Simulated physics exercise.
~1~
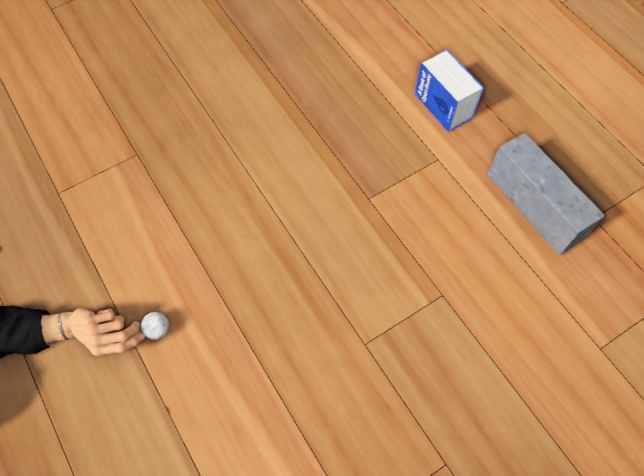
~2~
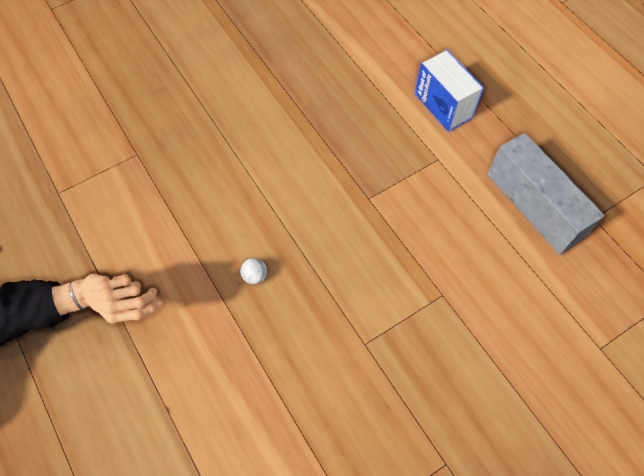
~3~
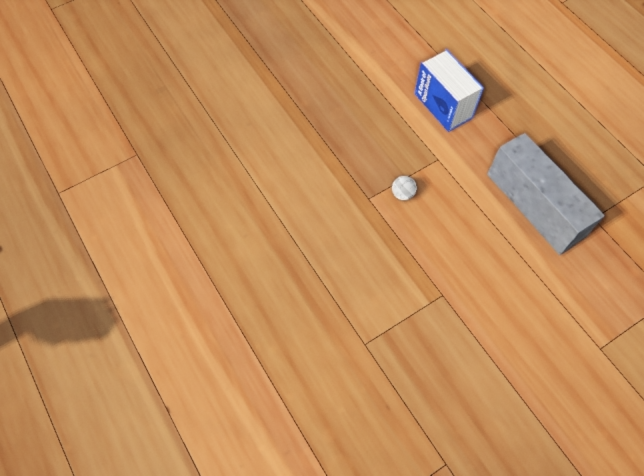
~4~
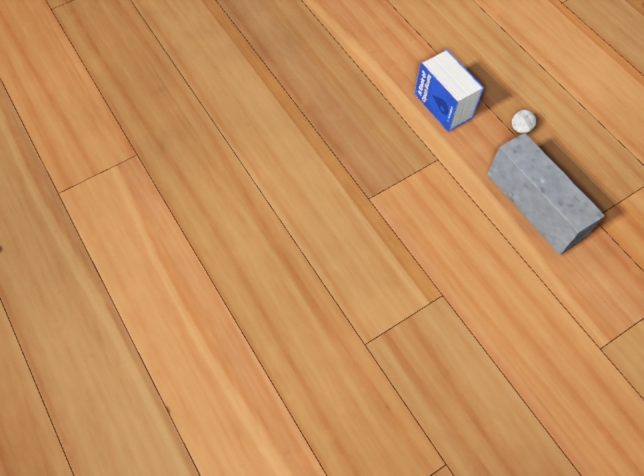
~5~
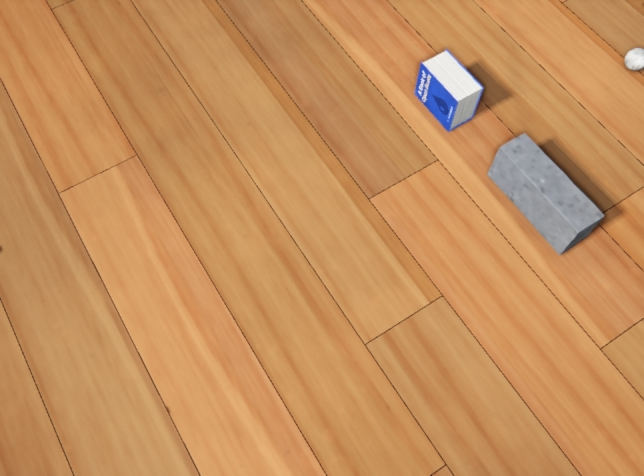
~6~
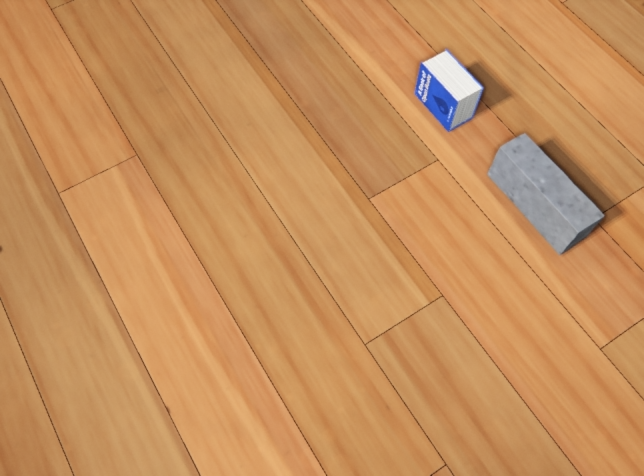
On a wooden plank floor, a hand at the left sent a small white ball rolling up and to the right, then drew back. The ball passed through the gap between a blue book and a grey brick and rolled out of view.
